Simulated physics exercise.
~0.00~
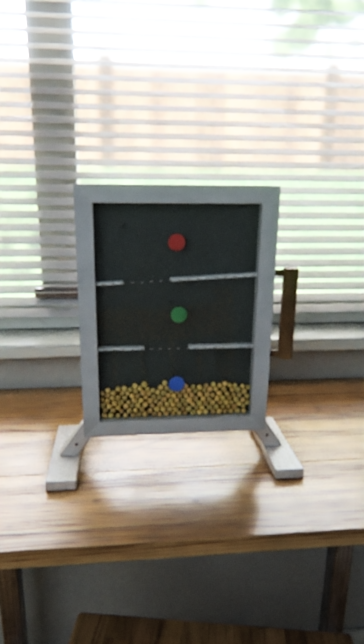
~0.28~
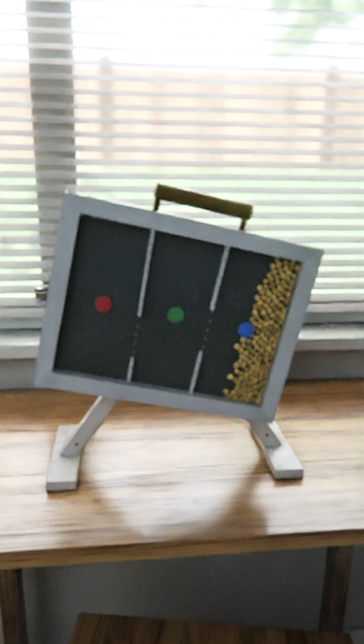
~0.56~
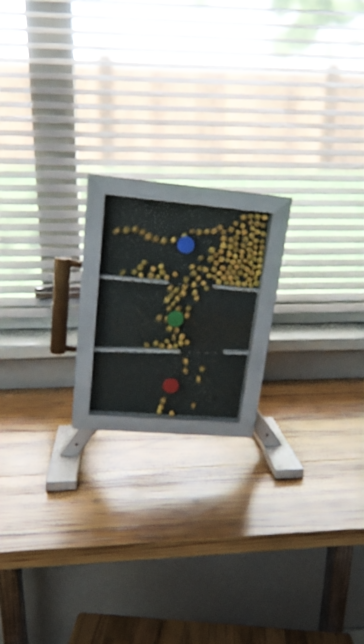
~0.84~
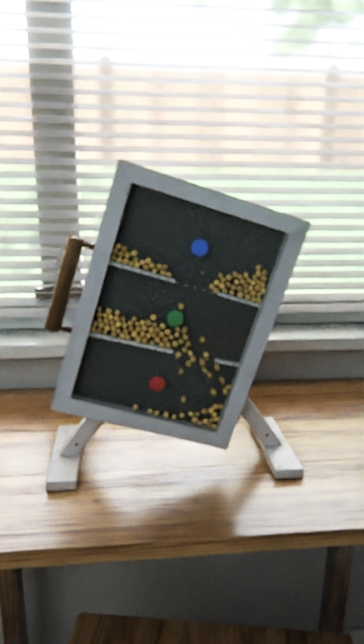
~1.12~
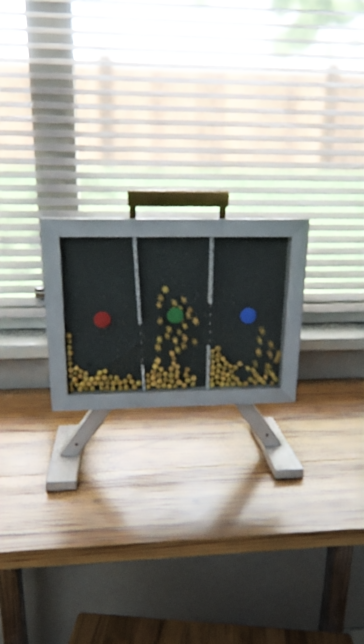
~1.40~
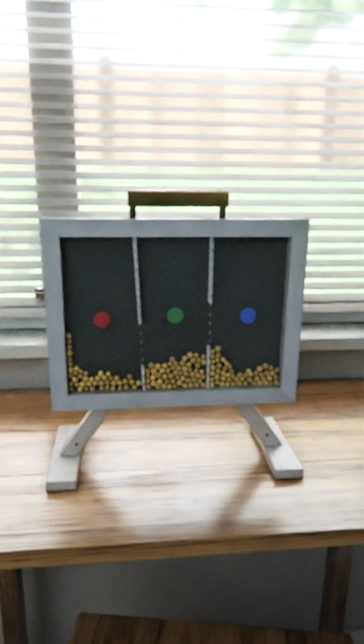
In the video, a framed, clear-fronted case of yellowish chickpeas turns anticlockwise on a wooden surface until nearly upside down, spilling them through gaps past blue, green and red dots, then swings back onto its side, where they settle in low piles across all three chambers.
